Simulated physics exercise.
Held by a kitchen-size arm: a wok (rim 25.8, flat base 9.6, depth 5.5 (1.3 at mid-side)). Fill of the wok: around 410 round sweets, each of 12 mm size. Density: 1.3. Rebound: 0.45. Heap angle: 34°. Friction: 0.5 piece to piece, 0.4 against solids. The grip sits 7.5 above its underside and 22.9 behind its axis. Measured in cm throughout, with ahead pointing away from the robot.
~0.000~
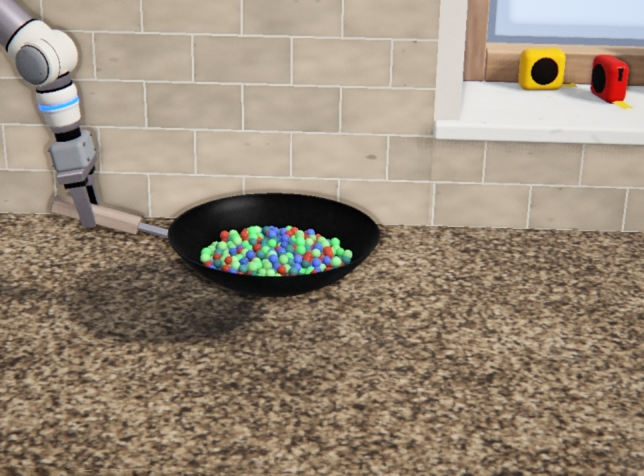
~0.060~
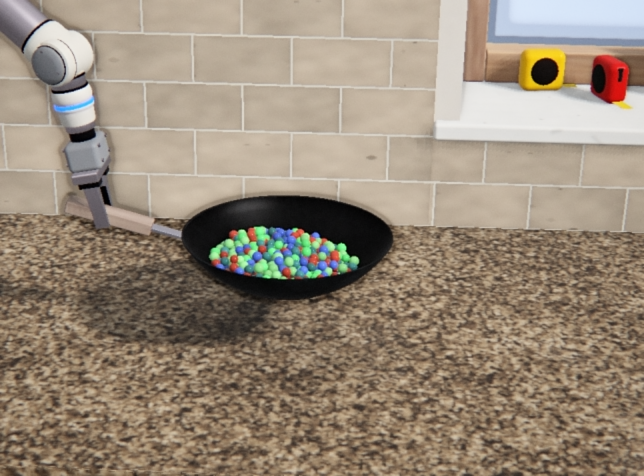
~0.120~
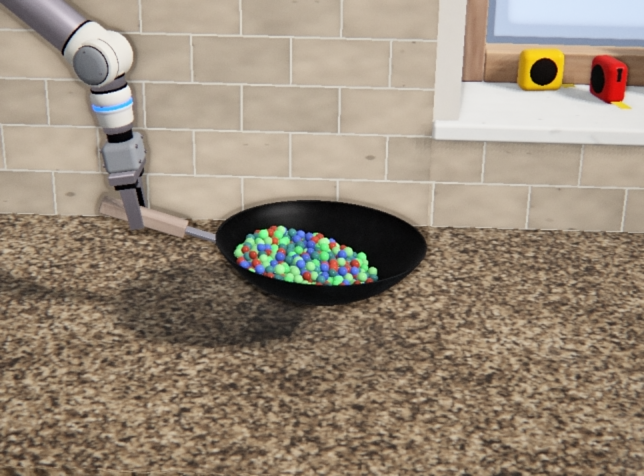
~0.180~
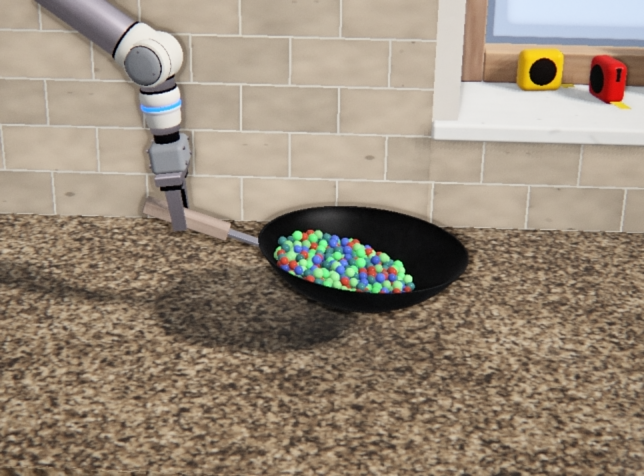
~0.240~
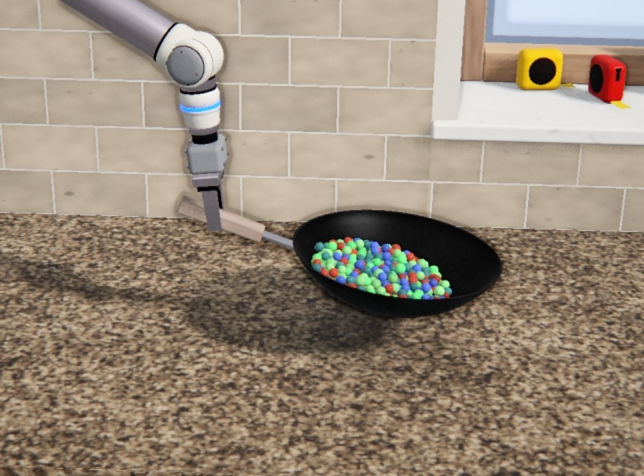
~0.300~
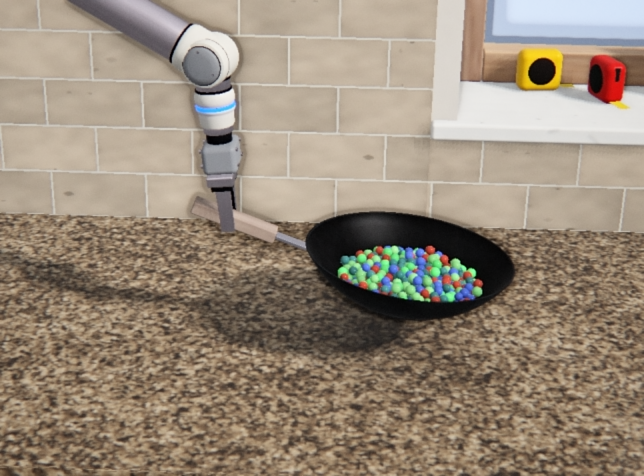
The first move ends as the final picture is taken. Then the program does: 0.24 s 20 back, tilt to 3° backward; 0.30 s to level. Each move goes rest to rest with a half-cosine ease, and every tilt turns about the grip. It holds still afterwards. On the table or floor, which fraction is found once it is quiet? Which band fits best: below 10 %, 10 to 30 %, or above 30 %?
Best fit: 10 to 30 %.
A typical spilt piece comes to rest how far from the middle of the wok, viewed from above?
Roughly 14 cm from the middle.
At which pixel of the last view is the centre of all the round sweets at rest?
The centre of the pieces at rest lies close to (212, 258).
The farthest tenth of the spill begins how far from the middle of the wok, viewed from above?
25 cm.
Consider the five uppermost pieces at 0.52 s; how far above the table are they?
Somewhere around 20 centimetres high.
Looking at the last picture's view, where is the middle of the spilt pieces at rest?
(282, 335) or thereabouts.
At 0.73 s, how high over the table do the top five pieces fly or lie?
Around 17 cm, I reckon.
After 0.52 s, tilted 3° backward, highest piece 21 above the table; 339 in the wok, 73 in flight or on a rim.
After 0.73 s, level, highest piece 17 above the table; 349 in the wok, 33 on the table or floor, 30 in flight or on a rim.
After 1.04 s, level, highest piece 16 above the table; 345 in the wok, 66 on the table or floor, 1 in flight or on a rim.
After 2.09 s, level, highest piece 16 above the table; 345 in the wok, 67 on the table or floor.
At rest, 345 in the wok, 67 on the table or floor. That is 16 % on the table or floor.
